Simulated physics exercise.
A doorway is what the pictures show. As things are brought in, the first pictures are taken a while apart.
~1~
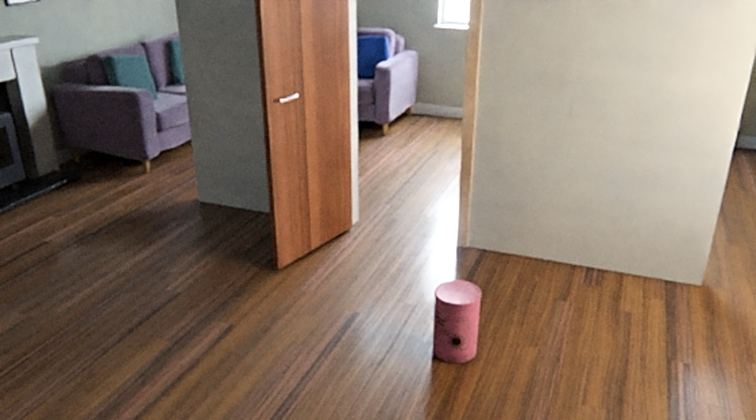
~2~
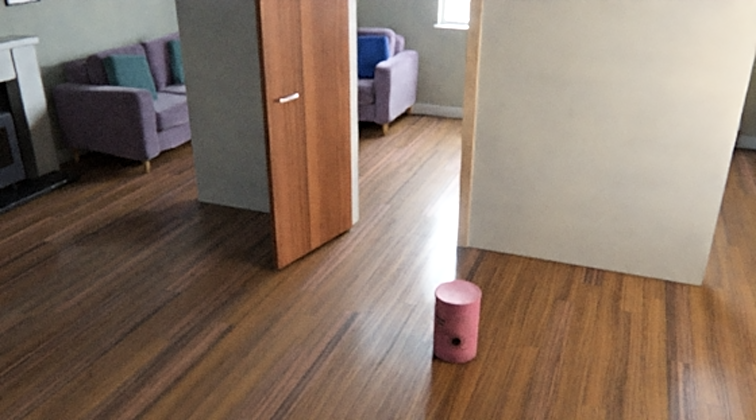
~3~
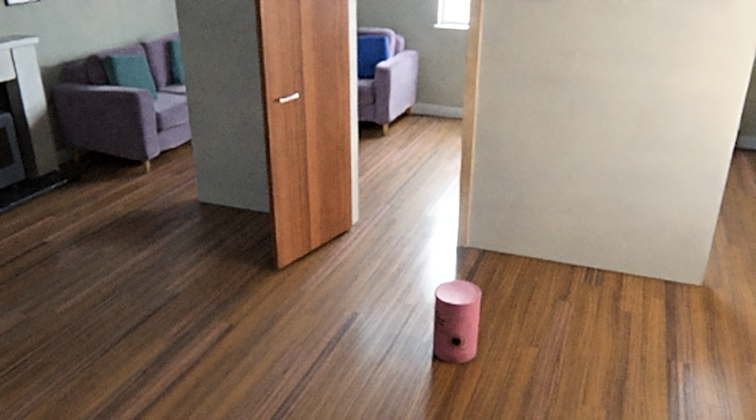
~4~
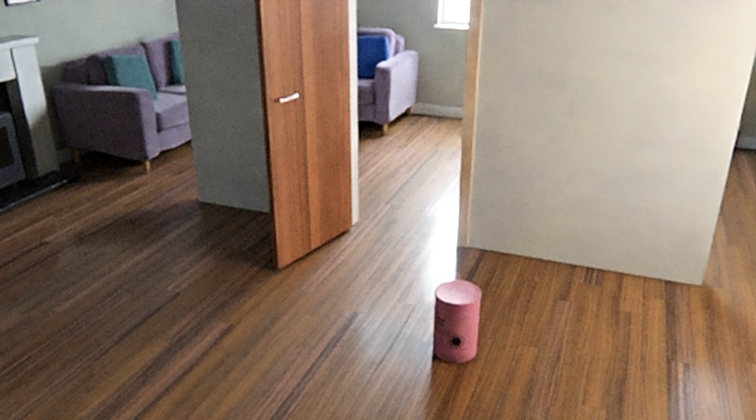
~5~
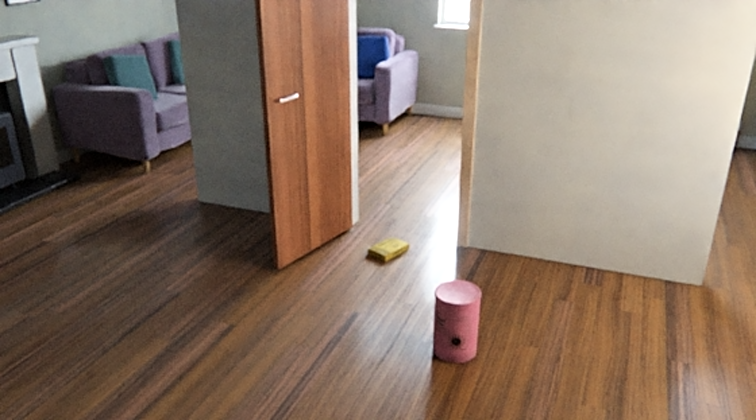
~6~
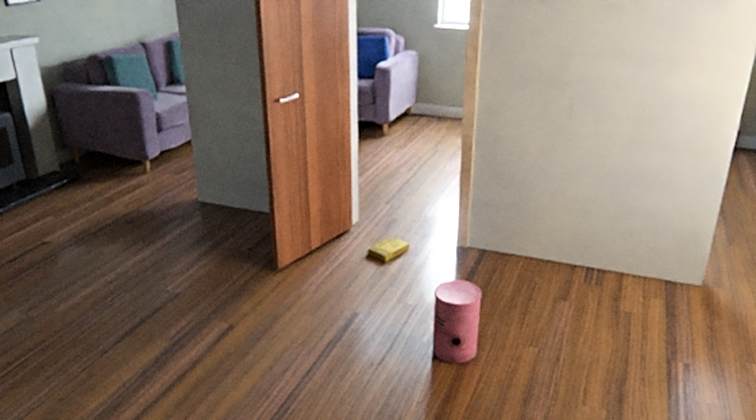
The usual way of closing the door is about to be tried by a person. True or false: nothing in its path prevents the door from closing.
True.
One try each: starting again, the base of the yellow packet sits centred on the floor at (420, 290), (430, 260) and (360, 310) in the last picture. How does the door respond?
On the first go it makes it all the way, then it doesn't make it all the way, and last it makes it all the way.
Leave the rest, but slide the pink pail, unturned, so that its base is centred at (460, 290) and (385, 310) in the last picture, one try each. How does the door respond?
In order, the door swings completely to, then swings completely to.
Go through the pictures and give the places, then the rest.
The first frame shows door wide open and still; pink pail (456, 321).
The second frame shows door wide open and still; pink pail (456, 321).
The third frame shows door wide open and still; pink pail (456, 321).
The fourth frame shows door wide open and still; pink pail (456, 321).
The fifth frame shows door wide open and still; pink pail (456, 321).
The sixth frame shows door wide open and still; yellow packet (389, 249); pink pail (456, 321).
Then, 2.00 s after the last picture, door 49° open; yellow packet slid a little near (393, 248).
Then, 2.80 s after the last picture, door 22° open; yellow packet slid about its own width near (417, 241).
At rest, door 0° open; moved from the start, yellow packet; pink pail in place. Seen from the same camera at the end, yellow packet near (428, 229).
